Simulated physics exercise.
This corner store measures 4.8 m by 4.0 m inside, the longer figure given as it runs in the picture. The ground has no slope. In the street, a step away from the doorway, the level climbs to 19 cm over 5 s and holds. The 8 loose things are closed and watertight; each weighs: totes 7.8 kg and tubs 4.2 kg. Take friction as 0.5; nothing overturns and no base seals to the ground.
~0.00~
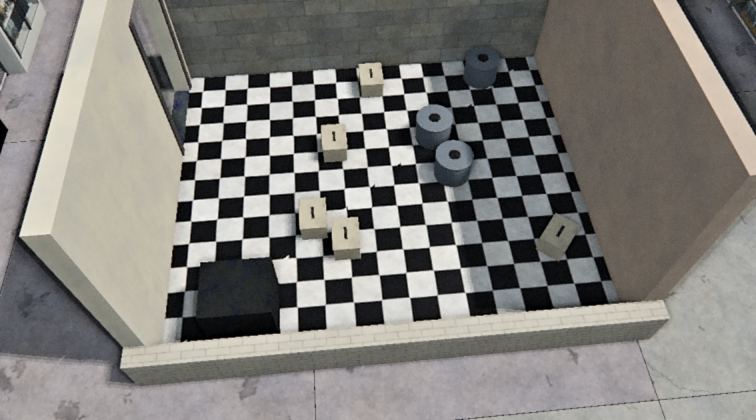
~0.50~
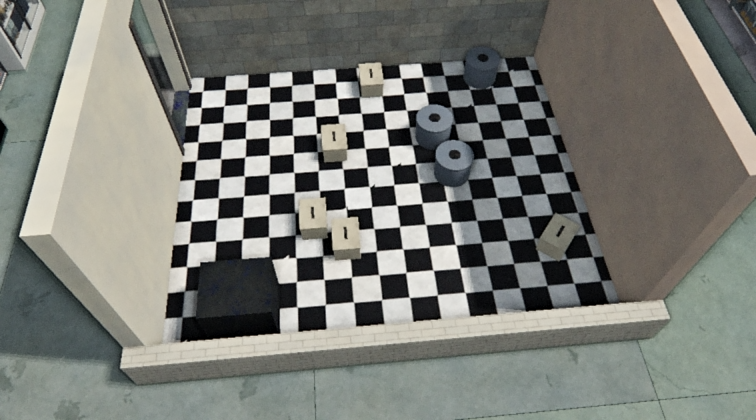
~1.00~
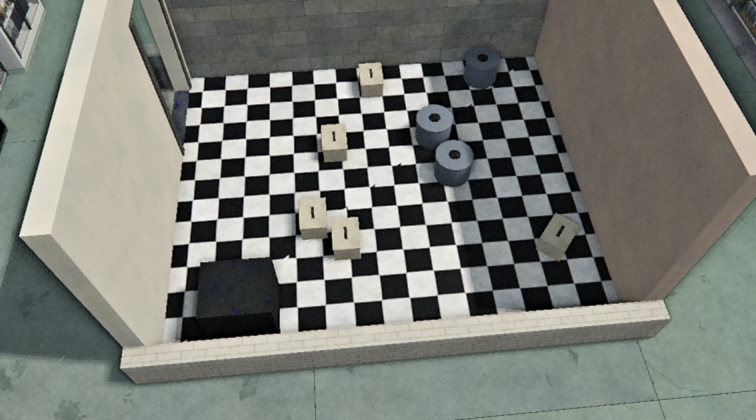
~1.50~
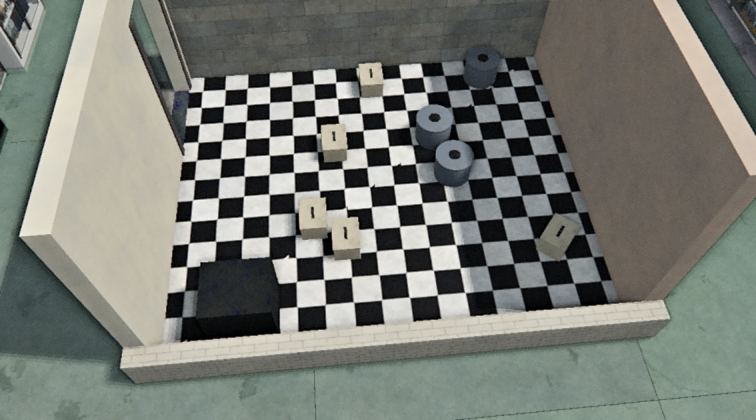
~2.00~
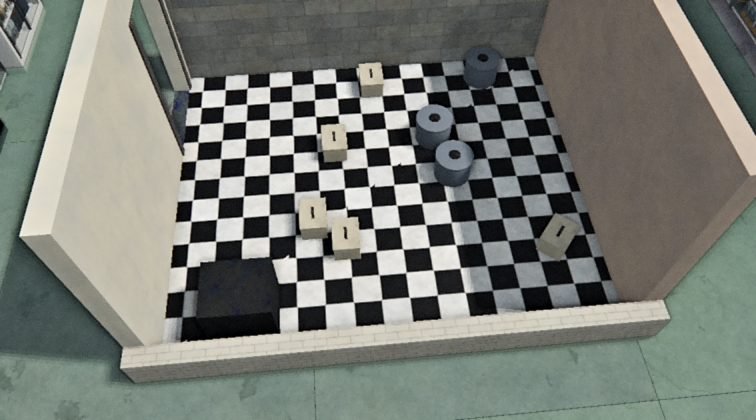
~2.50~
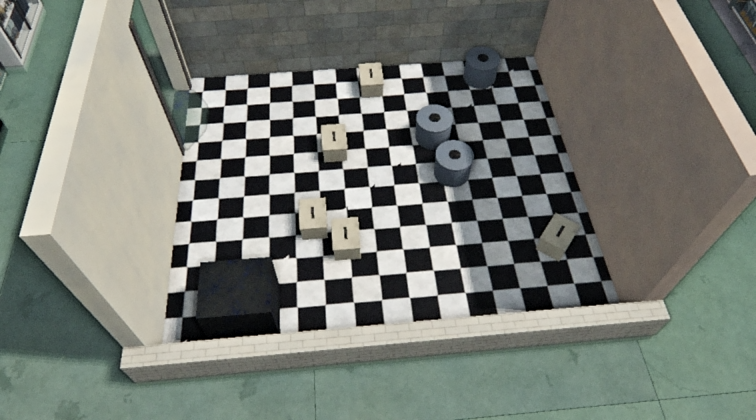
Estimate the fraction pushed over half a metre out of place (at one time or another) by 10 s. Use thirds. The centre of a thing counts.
That comes to from one to two thirds.
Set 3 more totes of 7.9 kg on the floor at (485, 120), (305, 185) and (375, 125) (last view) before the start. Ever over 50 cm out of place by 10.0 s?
In turn: More, under, past it.
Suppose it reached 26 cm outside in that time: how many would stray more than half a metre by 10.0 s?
In that case 6 of them.
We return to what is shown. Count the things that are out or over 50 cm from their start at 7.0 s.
I count 1.
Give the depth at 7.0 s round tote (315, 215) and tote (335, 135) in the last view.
About 3 and 4 cm.
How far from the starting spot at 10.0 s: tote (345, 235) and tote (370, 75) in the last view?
In that order: 0 cm, 200 cm.
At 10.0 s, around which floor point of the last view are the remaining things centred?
Near (469, 191).
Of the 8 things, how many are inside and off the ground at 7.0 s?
0 of them.
After 3.5 s 0 of 8 are over 50 cm from their spots; 0 afloat.
After 4.5 s 0 of 8 are over 50 cm from their spots; 0 afloat.
After 7.0 s 1 of 8 are over 50 cm from their spots; 0 afloat.
After 10.0 s 5 of 8 are over 50 cm from their spots, and 5 have been at some point; 4 afloat.
